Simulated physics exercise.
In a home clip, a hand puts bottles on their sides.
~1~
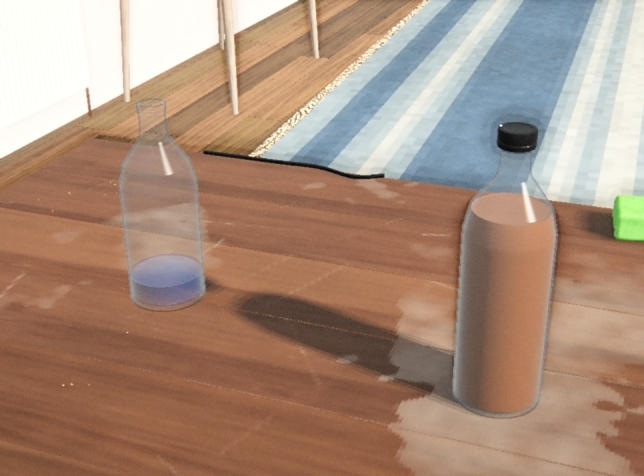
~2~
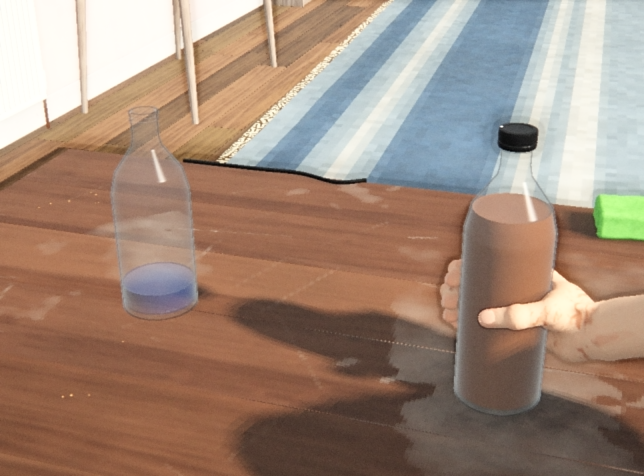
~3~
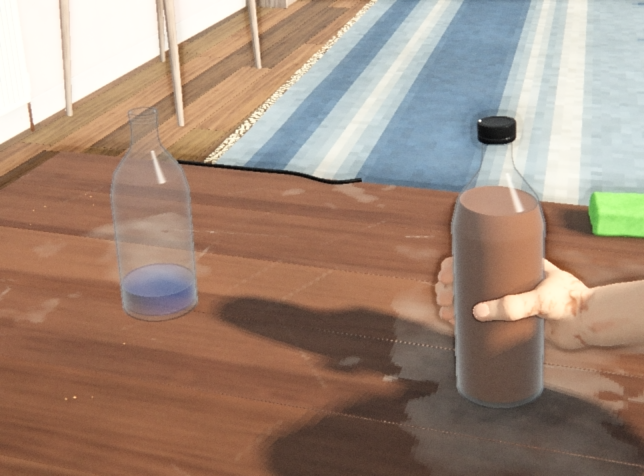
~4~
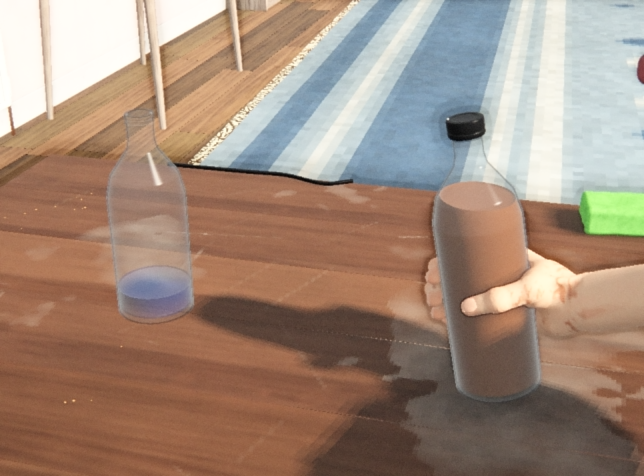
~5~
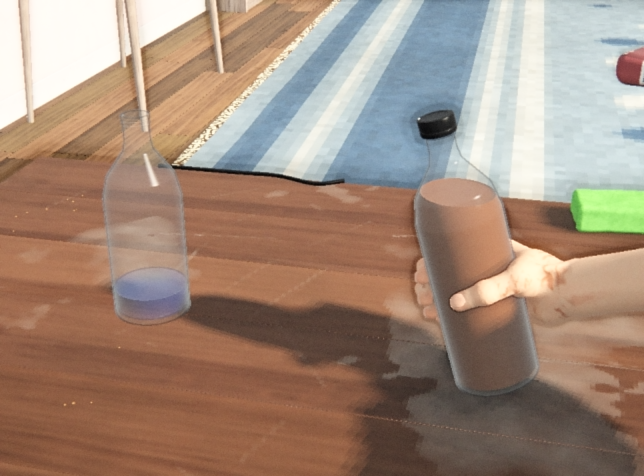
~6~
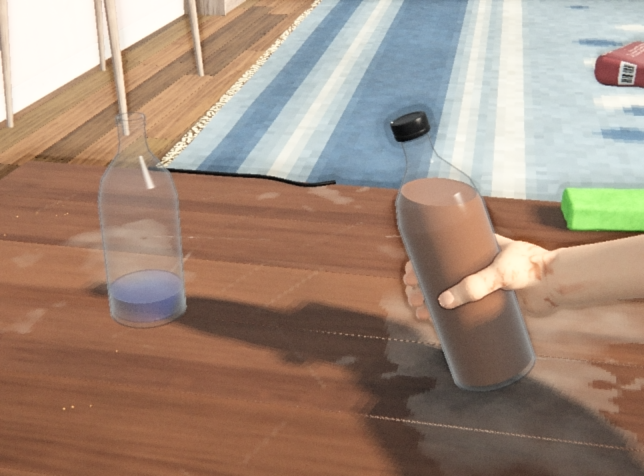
A hand came in from the right, took hold of the capped bottle of brown liquid on the wooden table, and tilted it gradually leftward, while the nearly empty open bottle on the left stayed upright.
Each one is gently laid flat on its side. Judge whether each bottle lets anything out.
Left: It lets out nothing. Right: It lets out nothing.
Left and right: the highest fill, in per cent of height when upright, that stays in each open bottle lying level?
The first comes to close to 24 in a hundred, the second to 26.
A moment on, the right bottle is nearly down; right bottle, all still inside.
Further on, the right bottle lies flat; right bottle, all still inside.
When it is over, both lie flat; right bottle, all still inside; left bottle, all still inside.
